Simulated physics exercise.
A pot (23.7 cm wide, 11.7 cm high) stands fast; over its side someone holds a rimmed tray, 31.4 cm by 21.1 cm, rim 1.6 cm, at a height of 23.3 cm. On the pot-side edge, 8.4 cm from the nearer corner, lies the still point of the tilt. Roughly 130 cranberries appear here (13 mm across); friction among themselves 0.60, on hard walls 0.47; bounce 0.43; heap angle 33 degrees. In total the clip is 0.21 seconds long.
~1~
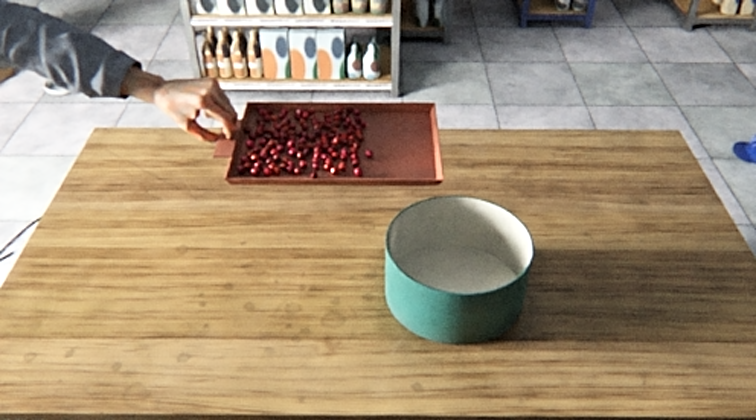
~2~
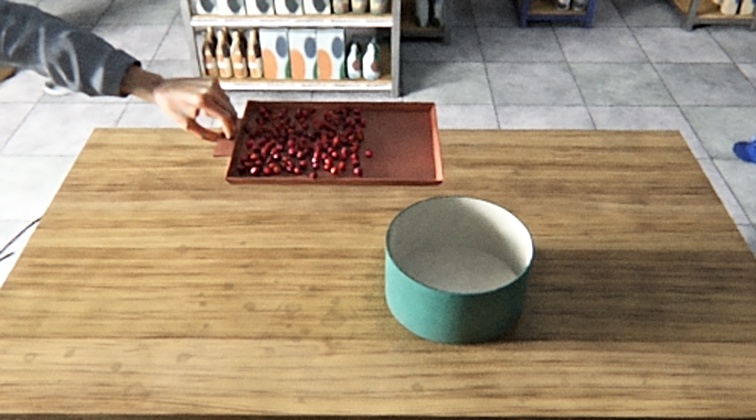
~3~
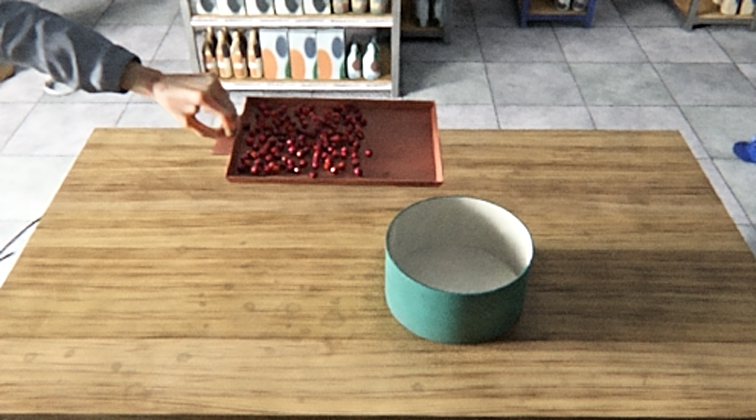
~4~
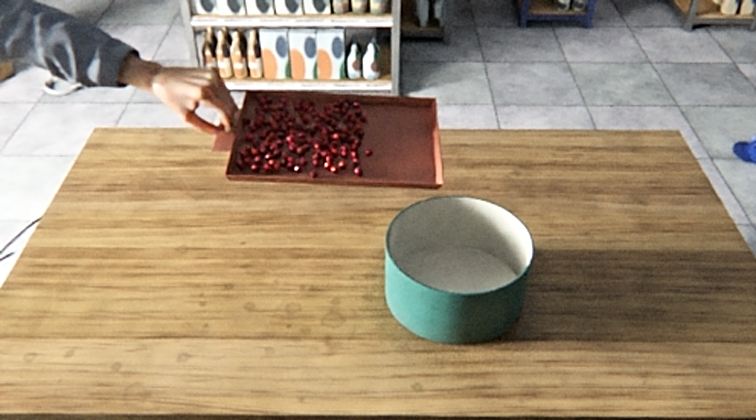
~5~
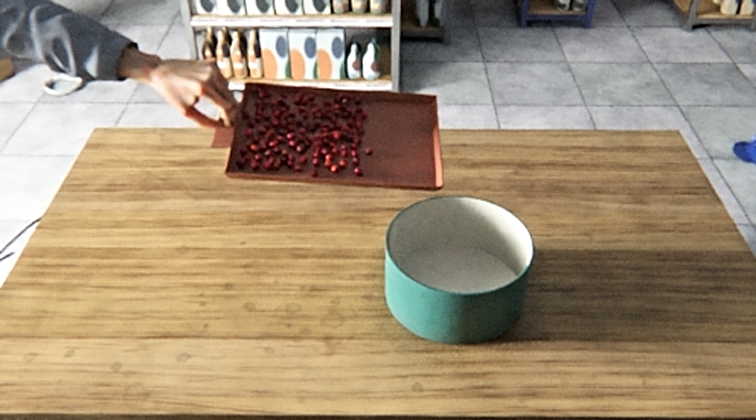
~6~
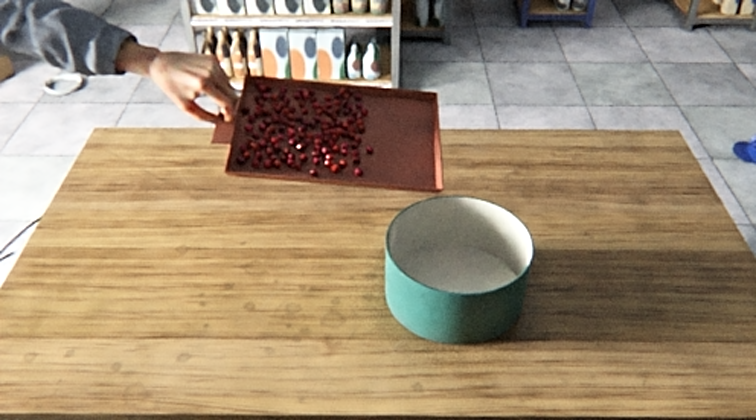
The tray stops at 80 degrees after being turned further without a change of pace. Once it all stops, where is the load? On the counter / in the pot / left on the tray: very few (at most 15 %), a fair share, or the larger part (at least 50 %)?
Counter: A fair share; pot: The larger part; left on the tray: Very few.
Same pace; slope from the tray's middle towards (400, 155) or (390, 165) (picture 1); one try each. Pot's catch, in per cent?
The share comes to roughly 85 in a hundred, then roughly 100 in a hundred.
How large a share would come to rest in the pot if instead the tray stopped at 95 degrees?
Roughly 75 %.
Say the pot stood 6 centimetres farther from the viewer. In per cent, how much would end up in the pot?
60 per cent.
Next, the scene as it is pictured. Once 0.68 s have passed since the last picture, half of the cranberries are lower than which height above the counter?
Around 22 cm up.
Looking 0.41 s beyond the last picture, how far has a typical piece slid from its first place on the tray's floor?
9 cm.
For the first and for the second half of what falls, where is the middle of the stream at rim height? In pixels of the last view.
Roughly (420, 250) to start, and after that (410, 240).
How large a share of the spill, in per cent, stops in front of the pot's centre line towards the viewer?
I'd put it at around 80 per cent.
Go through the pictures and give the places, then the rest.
In the first frame, tray tilt 0 degrees, front corners at (230, 176) and (439, 177); middle of the pieces at (303, 141); pot at (459, 241).
In the second frame, tray tilt 1 degrees, front corners at (229, 176) and (439, 178); middle of the pieces at (303, 141).
In the third frame, tray tilt 2 degrees, front corners at (229, 174) and (439, 179); middle of the pieces at (303, 139).
In the fourth frame, tray tilt 5 degrees, front corners at (229, 172) and (439, 181), lowest corner right front; middle of the pieces at (302, 135).
In the fifth frame, tray tilt 9 degrees, front corners at (229, 170) and (439, 184), lowest corner right front; middle of the pieces at (303, 132).
In the sixth frame, tray tilt 12 degrees, front corners at (229, 168) and (439, 186), lowest corner right front; middle of the pieces at (303, 129); pot at (459, 241).
Then, 0.41 s after the last picture, tilt 45 degrees; the tray holds 100 %, the pot 0 %.
Then, 0.68 s after the last picture, tilt 67 degrees; the tray holds 75 %, the pot 15 %.
Then, 1.06 s after the last picture, tilt 80 degrees; the tray holds 10 %, the pot 60 %.
In the end, counter 25 %, pot 75 %, tray 0 %.
